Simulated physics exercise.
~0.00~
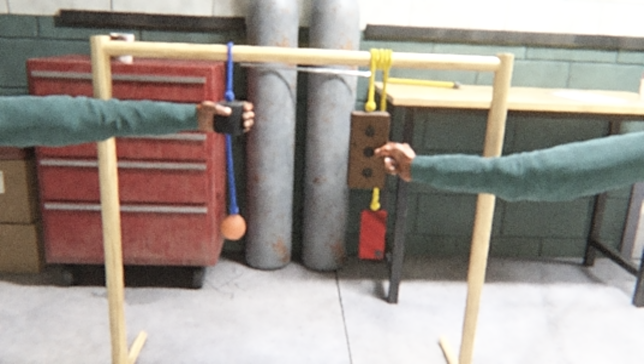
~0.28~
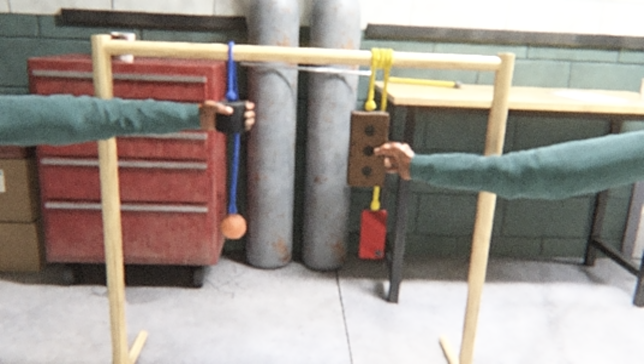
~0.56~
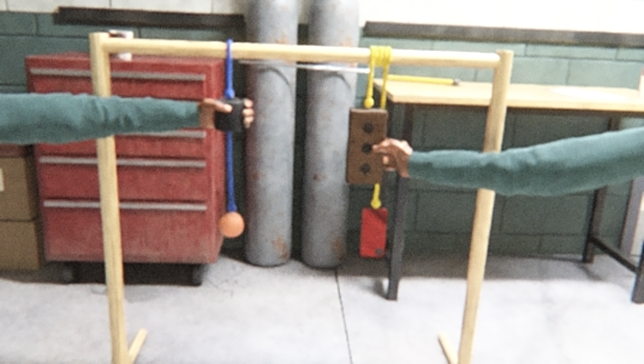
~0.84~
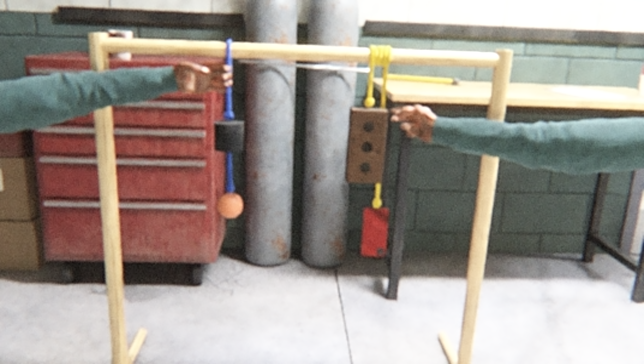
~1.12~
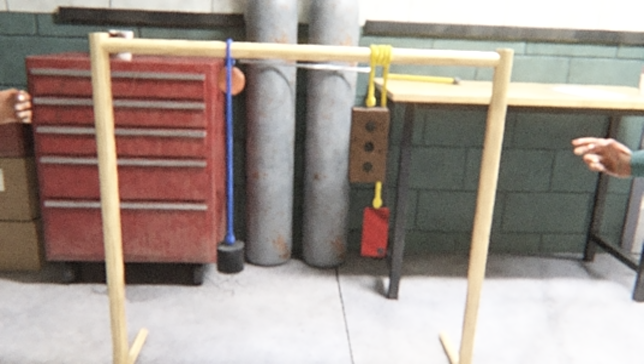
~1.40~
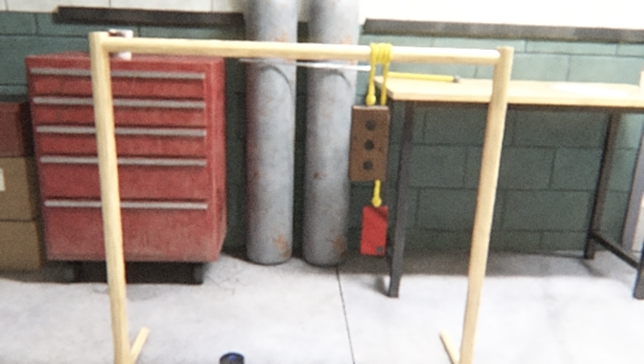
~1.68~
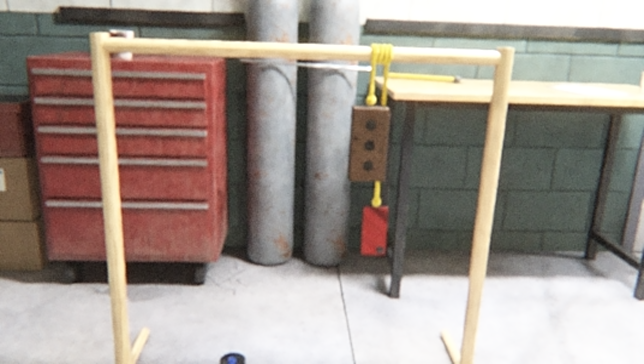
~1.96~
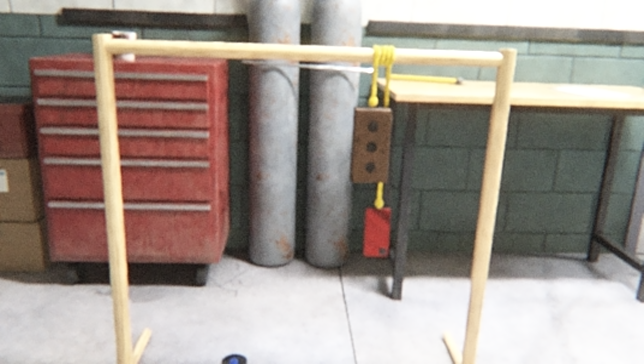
In a workshop with a green block wall, a red tool chest, two grey cylinders and a table, a slightly swaying front view shows a wooden rail frame. On the left, a hand holds a dark object by a blue rope with an orange ball below, while a hand on the right steadies a brown brick hung on yellow rope above a red object. Both hands let go and withdraw. The dark object drops as the orange ball rises, and the blue rope leaves the rail. Finally, the dark object rests on the floor, while the brick still hangs.
